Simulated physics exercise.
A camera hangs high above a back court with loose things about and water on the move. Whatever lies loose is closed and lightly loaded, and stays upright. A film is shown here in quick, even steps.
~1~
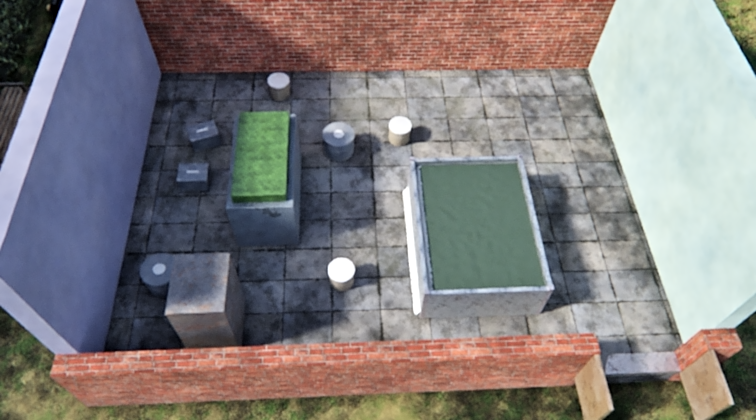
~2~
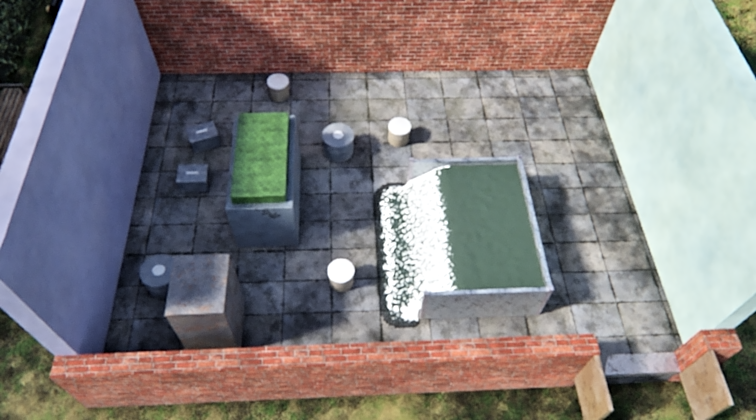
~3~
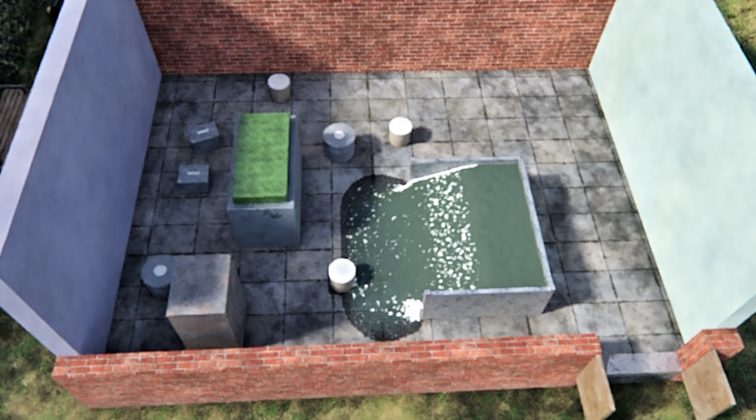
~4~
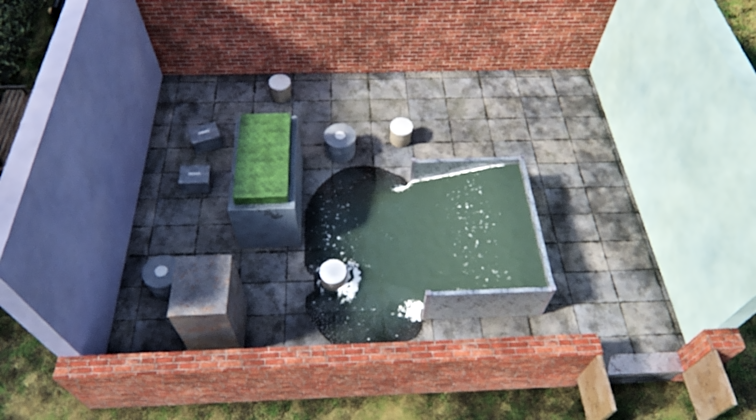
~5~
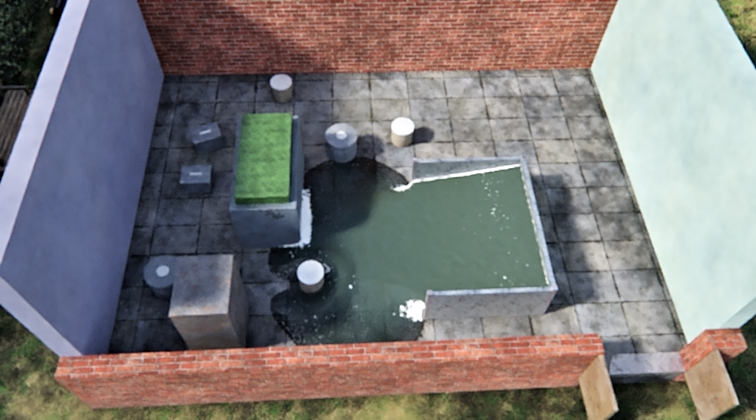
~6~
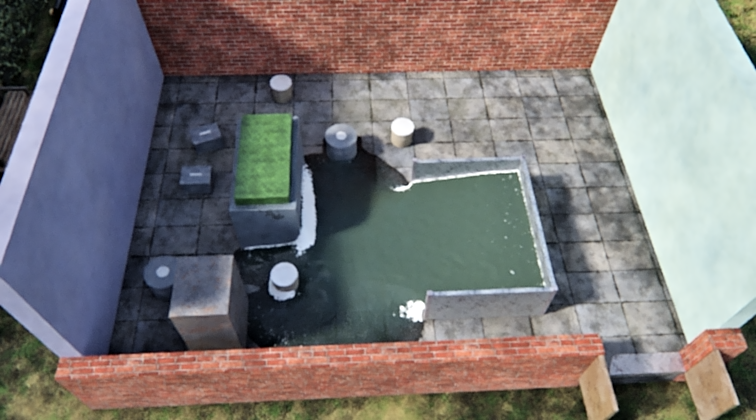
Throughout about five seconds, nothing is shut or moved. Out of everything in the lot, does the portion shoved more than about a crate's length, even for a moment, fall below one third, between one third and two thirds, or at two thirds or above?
Looks to me like two in three or more get shifted a long way.
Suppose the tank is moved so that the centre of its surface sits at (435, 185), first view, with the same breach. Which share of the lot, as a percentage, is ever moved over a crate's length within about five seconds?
About 70 per cent.
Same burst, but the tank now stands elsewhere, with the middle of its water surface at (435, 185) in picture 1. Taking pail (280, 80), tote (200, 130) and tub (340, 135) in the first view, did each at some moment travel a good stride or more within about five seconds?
The three, one by one: Past that mark, past that mark and past that mark.
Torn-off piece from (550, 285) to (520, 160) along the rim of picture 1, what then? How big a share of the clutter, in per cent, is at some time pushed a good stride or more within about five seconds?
Roughly 0 in a hundred.
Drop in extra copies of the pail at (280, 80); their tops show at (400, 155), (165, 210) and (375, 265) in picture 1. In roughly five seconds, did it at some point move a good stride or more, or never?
Per listing: Largely stays, cleared out, cleared out.
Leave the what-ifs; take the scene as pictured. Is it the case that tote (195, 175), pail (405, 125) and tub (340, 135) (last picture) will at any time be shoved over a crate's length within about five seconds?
The first one traveled far, the second stayed within range and the third traveled far.
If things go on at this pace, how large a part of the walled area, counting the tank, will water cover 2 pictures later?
About 30 in a hundred.
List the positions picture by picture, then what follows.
A pail at (341, 269), on the bottom; a tub at (338, 134), on the bottom; 0 of 7 have shifted, in the first frame.
A pail at (341, 270), on the bottom; a tub at (338, 135), on the bottom; 0 of 7 have shifted, in the second frame.
A pail at (342, 270), on the bottom; a tub at (339, 135), on the bottom; 0 of 7 have shifted, in the third frame.
A pail at (333, 271), on the bottom, close to its start; a tub at (340, 136), on the bottom; 1 of 7 have shifted, in the fourth frame.
A pail at (310, 272) rests on the ground, a stride from its start; a tub at (341, 135), on the bottom; 1 of 7 have shifted, in the fifth frame.
A pail at (284, 274) rests on the ground, a stride from its start; a tub at (341, 136) rests on the ground; 1 of 7 have shifted, in the sixth frame.
A moment on, 1 of 7 are well off their spots; 0 afloat.
Next, 3 of 7 are well off their spots; 3 afloat.
Later, 4 of 7 are well off their spots; 2 afloat.
In the end, 6 of 7 are well off their spots, and 6 have been at some point; 3 afloat.
